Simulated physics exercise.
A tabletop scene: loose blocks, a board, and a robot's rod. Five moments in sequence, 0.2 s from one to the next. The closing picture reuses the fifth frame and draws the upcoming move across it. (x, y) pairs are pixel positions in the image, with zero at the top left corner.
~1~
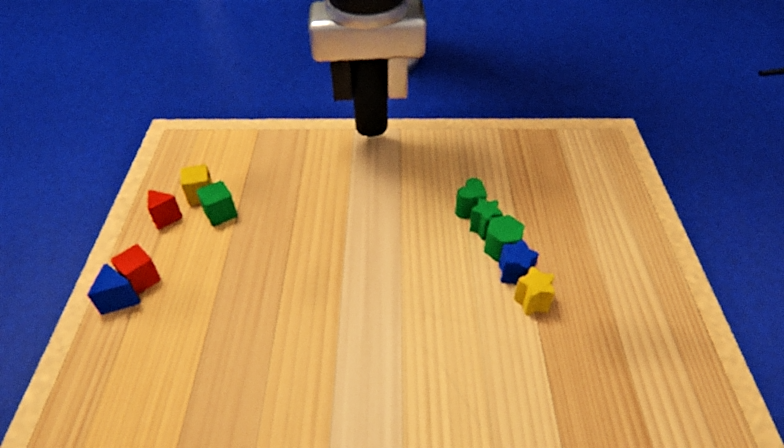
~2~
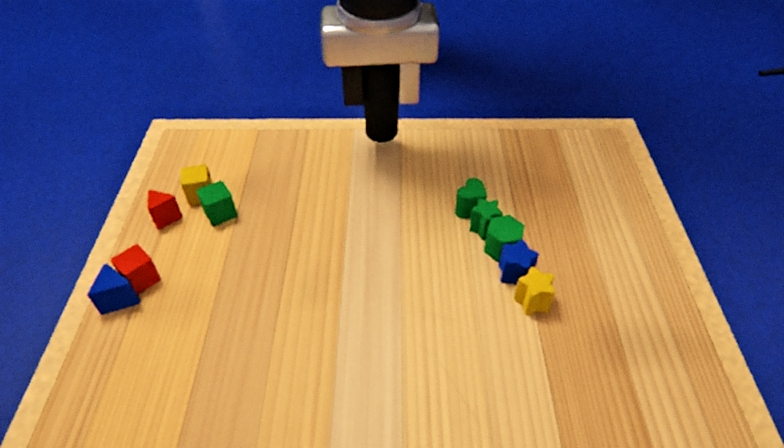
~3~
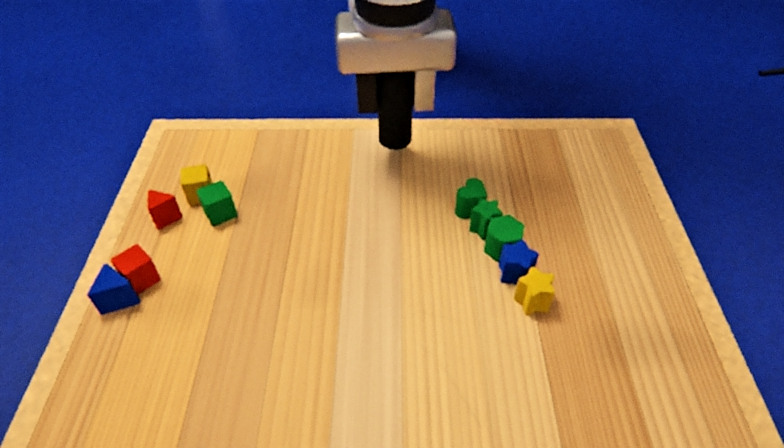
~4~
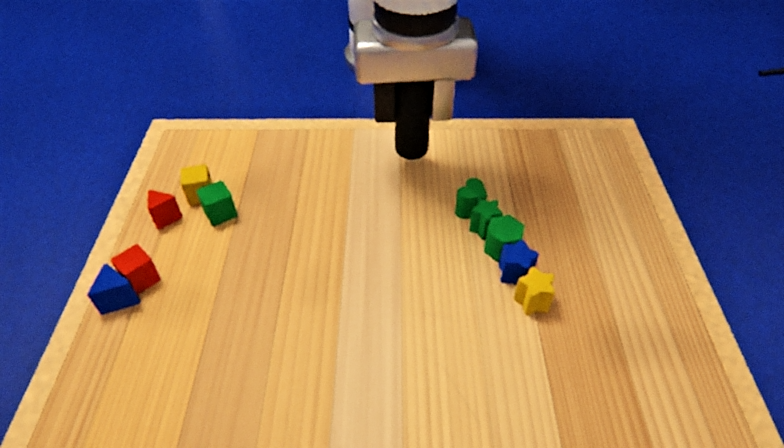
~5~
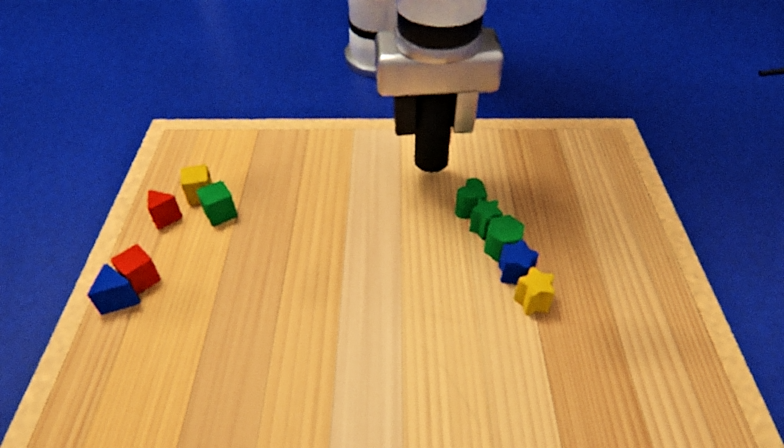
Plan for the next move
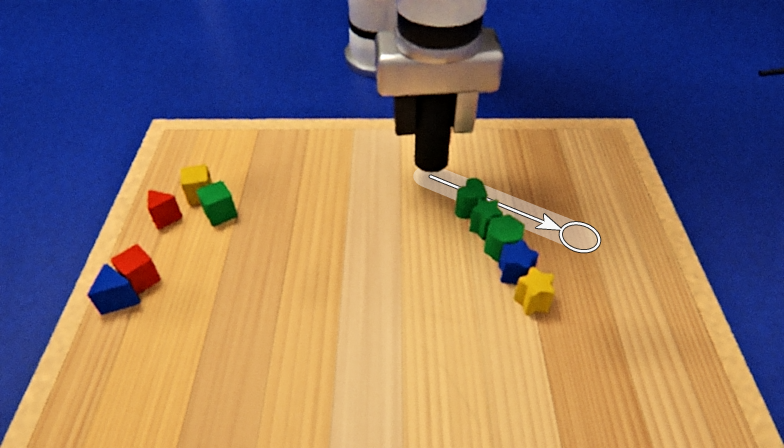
The video shows a robot's dark rod moving right and slightly nearer over a wooden board, approaching a diagonal row of green, blue and yellow blocks, while these and the red, yellow, green and blue blocks at left stay still.
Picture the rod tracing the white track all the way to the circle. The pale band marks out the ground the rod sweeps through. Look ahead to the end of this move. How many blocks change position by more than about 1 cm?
Two blocks, no more.
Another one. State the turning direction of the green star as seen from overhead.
My prediction: CCW.
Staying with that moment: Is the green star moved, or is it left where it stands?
It moves.
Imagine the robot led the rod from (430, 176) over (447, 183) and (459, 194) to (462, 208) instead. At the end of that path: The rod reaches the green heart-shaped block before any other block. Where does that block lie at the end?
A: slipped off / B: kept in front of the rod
The one that fits is B, kept in front of the rod.
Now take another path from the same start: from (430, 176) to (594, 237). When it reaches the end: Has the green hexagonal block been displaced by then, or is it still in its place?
The green hexagonal block will stay where it is.
Drawn move, straight from (430, 176) to (580, 237).
What follows on the original path. One third of the way, rod (479, 181); green heart-shaped block (480, 195), turned 55° clockwise; green star (483, 214), turned 15° anticlockwise.
Two thirds of the way, rod (530, 201); green heart-shaped block (483, 197), turned 95° clockwise; green star (480, 217), turned 25° anticlockwise; green hexagonal block (507, 231), turned 10° anticlockwise.
At the end, rod (585, 222); green heart-shaped block (483, 197), turned 95° clockwise; green star (480, 217), turned 25° anticlockwise; green hexagonal block (507, 231), turned 10° anticlockwise; blue star still.
